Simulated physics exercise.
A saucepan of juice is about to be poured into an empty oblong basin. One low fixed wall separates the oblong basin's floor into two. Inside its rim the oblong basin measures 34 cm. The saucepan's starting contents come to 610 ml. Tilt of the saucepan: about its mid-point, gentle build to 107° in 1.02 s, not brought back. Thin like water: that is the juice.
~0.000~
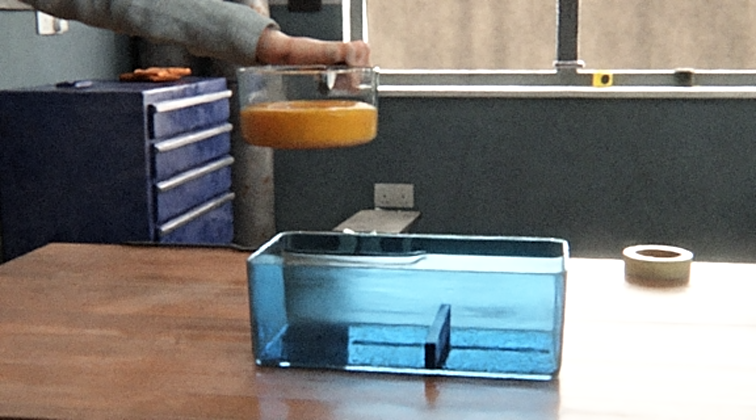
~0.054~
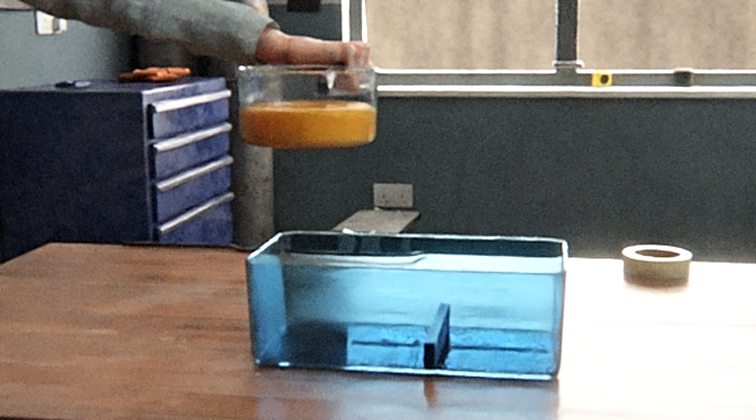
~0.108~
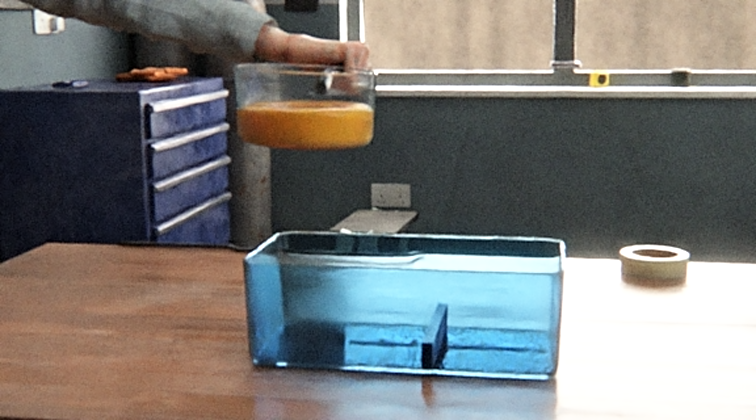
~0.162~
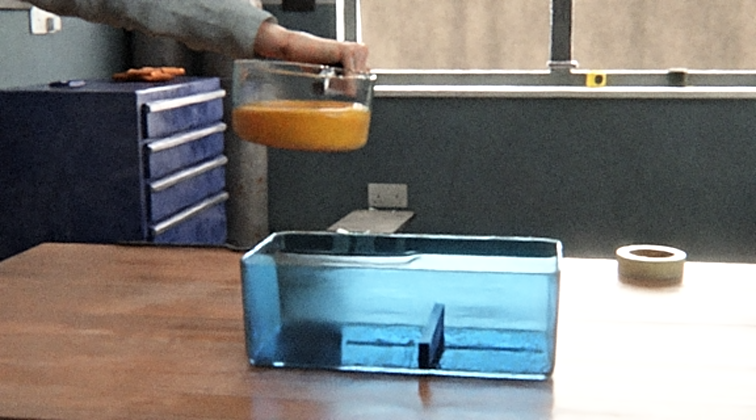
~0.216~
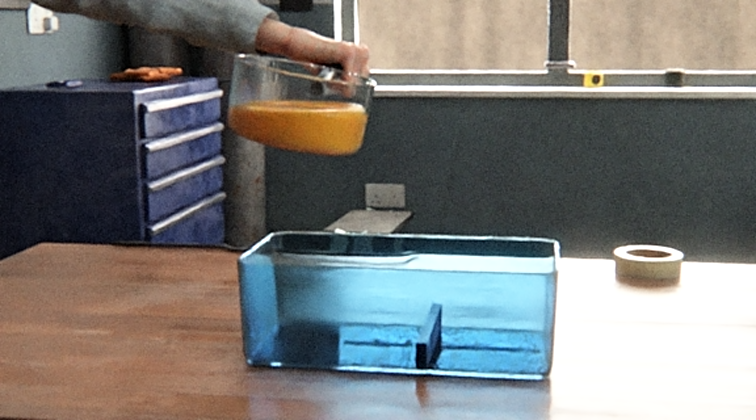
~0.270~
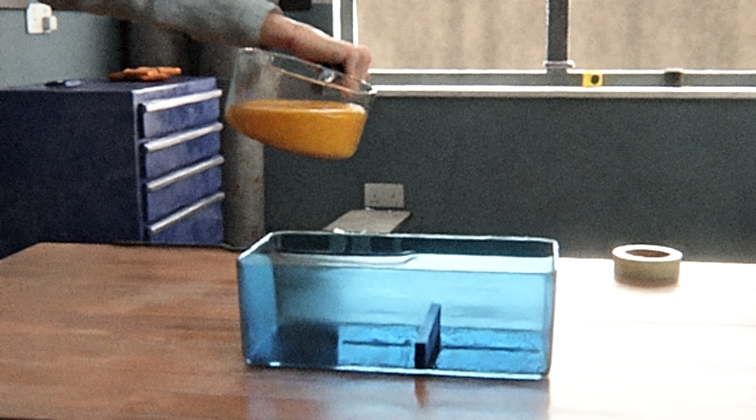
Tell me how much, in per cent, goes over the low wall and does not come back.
I would say about 28 per cent.
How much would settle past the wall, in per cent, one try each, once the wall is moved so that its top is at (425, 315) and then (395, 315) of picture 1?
First try about 40 %, second try about 75 %.
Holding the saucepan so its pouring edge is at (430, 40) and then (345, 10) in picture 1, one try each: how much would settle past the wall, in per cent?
85 then 10 %.
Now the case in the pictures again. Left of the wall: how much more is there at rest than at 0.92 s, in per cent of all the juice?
It comes to some 22 per cent.
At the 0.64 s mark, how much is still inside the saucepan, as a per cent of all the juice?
Around 60 percent.
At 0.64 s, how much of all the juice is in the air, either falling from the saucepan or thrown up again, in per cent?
Around 36 in a hundred.
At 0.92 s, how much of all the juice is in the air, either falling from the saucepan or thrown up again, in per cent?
Close to 16 per cent.
By 0.64 s the tilt is 75° and 59 per cent is still to pour, 5 is left of the wall and 0 right of it.
By 0.92 s the tilt is 104° and 13 per cent is still to pour, 48 is left of the wall and 24 right of it.
By 1.21 s the tilt is 107° and 0 per cent is still to pour, 70 is left of the wall and 27 right of it.
By 1.52 s the tilt is 107° and 0 per cent is still to pour, 71 is left of the wall and 28 right of it.
At rest 71 per cent lies left of the wall, 28 right of it and 1 outside.
